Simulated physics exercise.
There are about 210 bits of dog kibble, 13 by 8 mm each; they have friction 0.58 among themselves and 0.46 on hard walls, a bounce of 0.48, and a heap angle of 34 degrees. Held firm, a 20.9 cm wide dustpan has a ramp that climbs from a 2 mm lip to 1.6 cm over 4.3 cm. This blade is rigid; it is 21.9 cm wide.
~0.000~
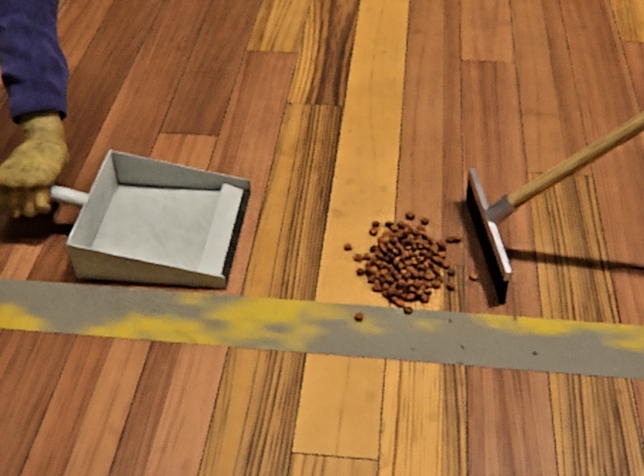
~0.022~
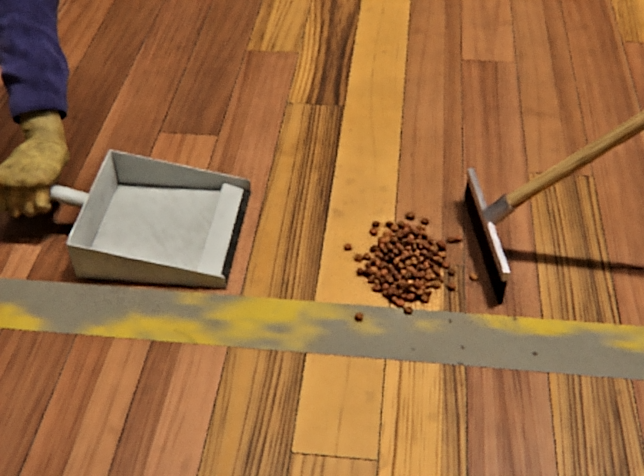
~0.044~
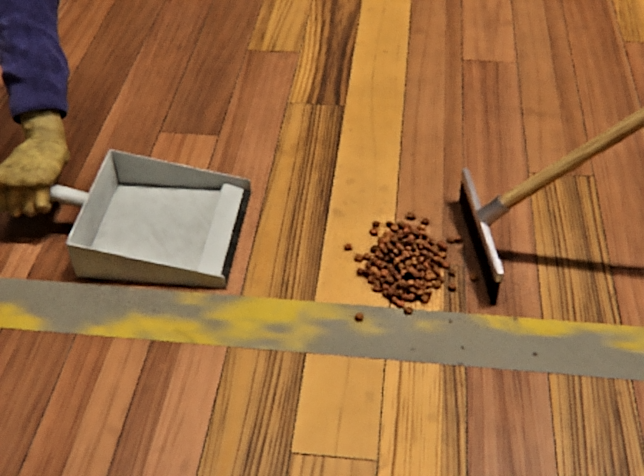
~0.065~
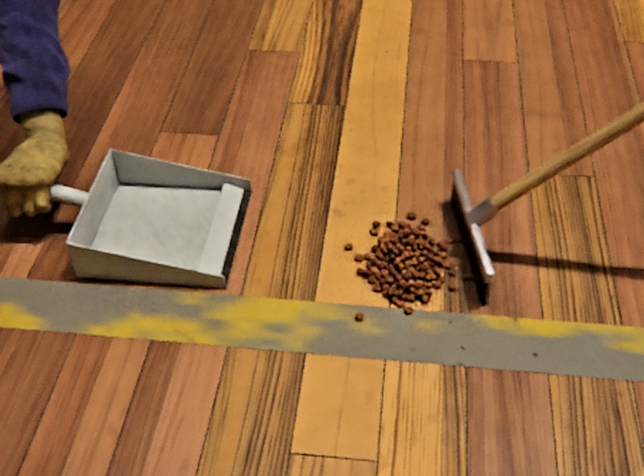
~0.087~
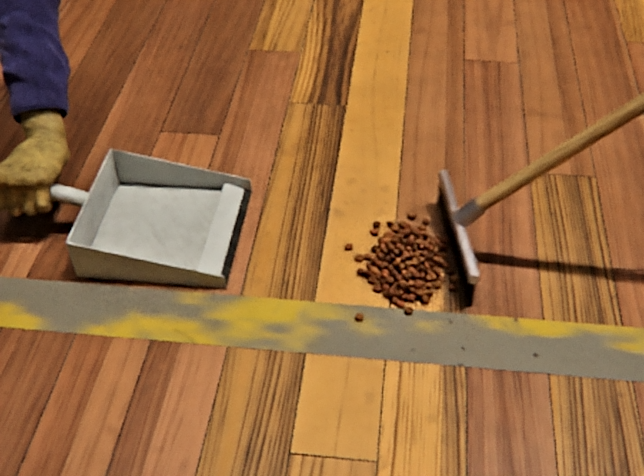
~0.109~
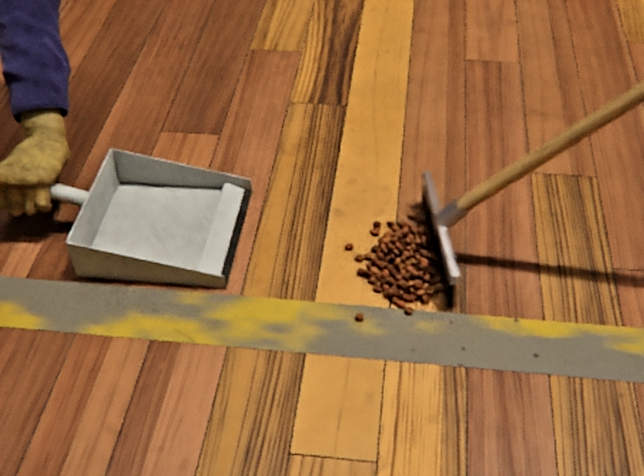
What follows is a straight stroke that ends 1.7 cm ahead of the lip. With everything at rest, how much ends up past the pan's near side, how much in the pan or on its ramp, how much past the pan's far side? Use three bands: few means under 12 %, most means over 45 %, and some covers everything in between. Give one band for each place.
Near side: Some, pan: Some, far side: Few.
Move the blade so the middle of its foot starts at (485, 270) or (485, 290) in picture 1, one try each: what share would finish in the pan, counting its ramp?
Some 35 and 25 per cent.
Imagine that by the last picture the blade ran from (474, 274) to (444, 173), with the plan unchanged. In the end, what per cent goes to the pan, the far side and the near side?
You'd see pan at 20, far at 0 and near at 25.
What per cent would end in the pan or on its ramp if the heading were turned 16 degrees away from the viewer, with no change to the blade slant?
Then about 40 per cent.
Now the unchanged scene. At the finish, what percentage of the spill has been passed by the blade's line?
Near 5 percent, give or take.
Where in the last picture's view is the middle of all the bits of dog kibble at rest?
My guess is close to (215, 273).
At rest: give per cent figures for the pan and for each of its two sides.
Near side 35, pan 40, far side 0.
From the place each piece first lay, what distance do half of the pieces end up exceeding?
It works out to some 30 cm.
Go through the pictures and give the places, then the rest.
In the first frame, blade from (507, 276) to (472, 175), moved 0.0 cm, 0 of the pieces shifted so far; middle of the pieces at (403, 258); pan at (156, 232).
In the second frame, blade from (505, 276) to (470, 176), moved 0.3 cm, 0 of the pieces shifted so far; middle of the pieces at (403, 258).
In the third frame, blade from (499, 277) to (465, 176), moved 1.2 cm, 0 of the pieces shifted so far; middle of the pieces at (404, 259).
In the fourth frame, blade from (488, 278) to (456, 177), moved 2.7 cm, 2 of the pieces shifted so far; middle of the pieces at (404, 259).
In the fifth frame, blade from (473, 279) to (443, 177), moved 4.8 cm, 6 of the pieces shifted so far; middle of the pieces at (404, 259).
In the sixth frame, blade from (454, 280) to (426, 178), moved 7.4 cm, 66 of the pieces shifted so far; middle of the pieces at (404, 261); pan at (156, 231). The blade's pace is about 1.26 m/s, heading 10 degrees towards the viewer's side.
After 0.22 s, middle of the blade 16 cm from the lip; 0 % over the lip, far side 0 %, near side 20 %.
After 0.30 s, middle of the blade 7 cm from the lip; 0 % over the lip, far side 0 %, near side 30 %.
After 0.52 s, middle of the blade 4 cm from the lip; 40 % over the lip, far side 0 %, near side 35 %.
By 1.3 s all is still; near side 35 %, pan 40 %, far side 0 %, in front of the lip or behind the blade 20 %.
